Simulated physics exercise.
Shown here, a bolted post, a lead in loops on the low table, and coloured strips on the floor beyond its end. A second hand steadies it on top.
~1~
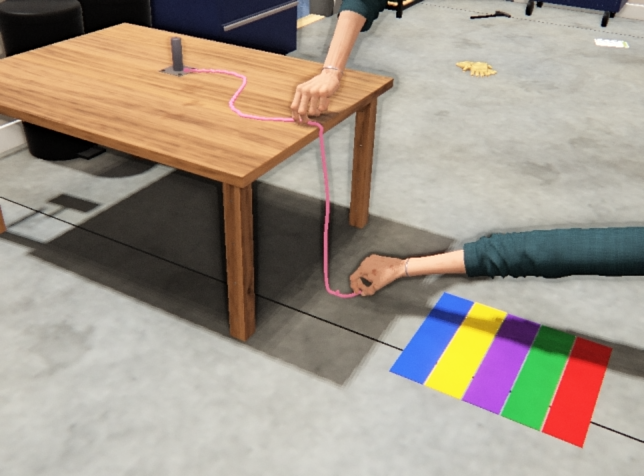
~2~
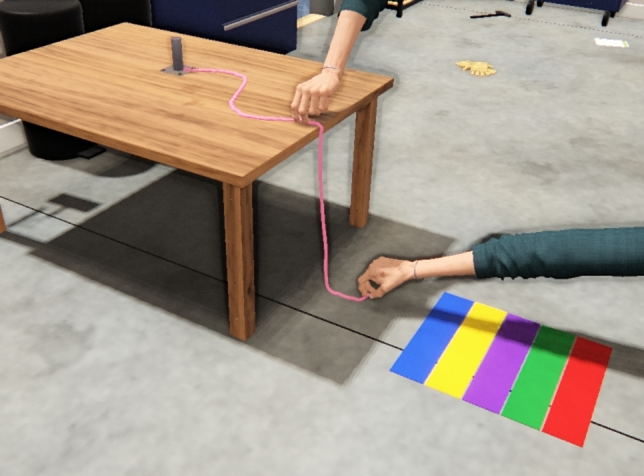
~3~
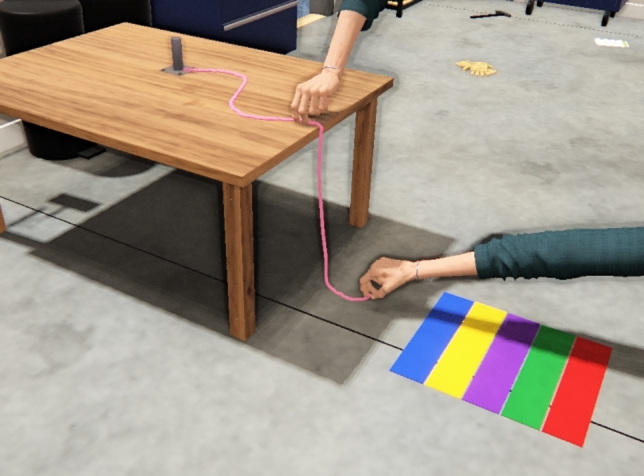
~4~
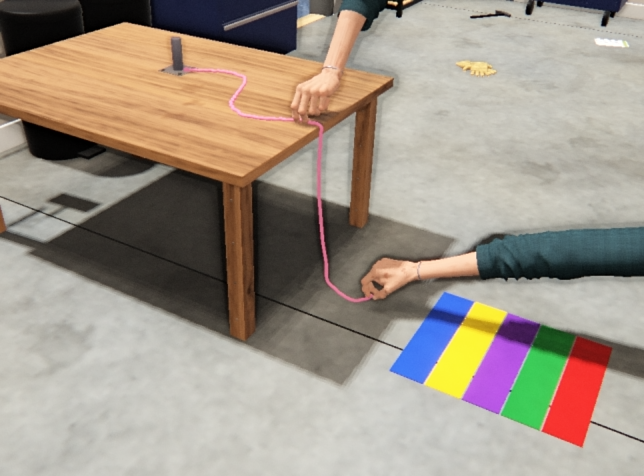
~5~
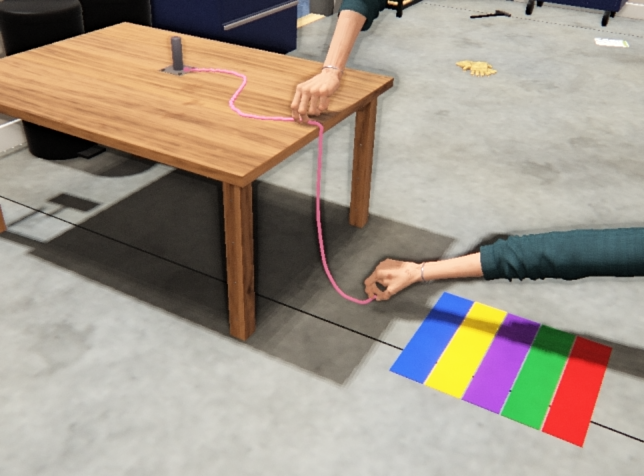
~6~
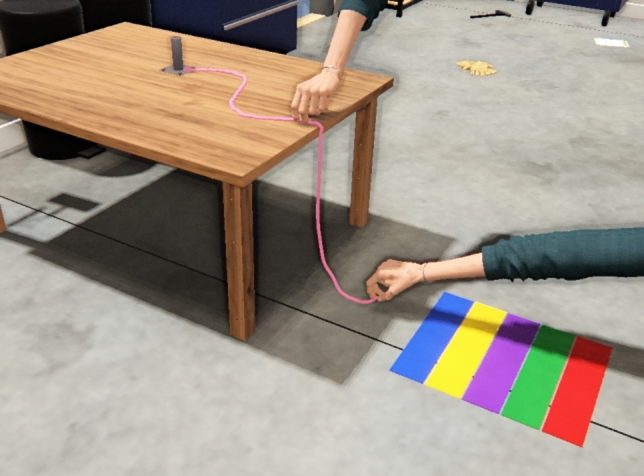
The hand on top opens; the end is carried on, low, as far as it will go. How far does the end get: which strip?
Over green.
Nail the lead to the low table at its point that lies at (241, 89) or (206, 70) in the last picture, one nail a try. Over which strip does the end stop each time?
Taking them in turn: Purple; green.
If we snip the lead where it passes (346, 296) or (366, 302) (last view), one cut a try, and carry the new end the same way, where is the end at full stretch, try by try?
About (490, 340) and (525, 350).
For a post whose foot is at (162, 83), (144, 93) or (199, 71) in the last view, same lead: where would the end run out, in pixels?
In that order: (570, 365), (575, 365) and (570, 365).
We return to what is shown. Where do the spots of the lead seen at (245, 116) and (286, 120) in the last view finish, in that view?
About (318, 118), and the other about (349, 144).
A little later, end near (490, 337); over yellow.
Next, end near (526, 350); over purple.
When it is tight, end near (547, 357); over green. The end stops over the green strip.
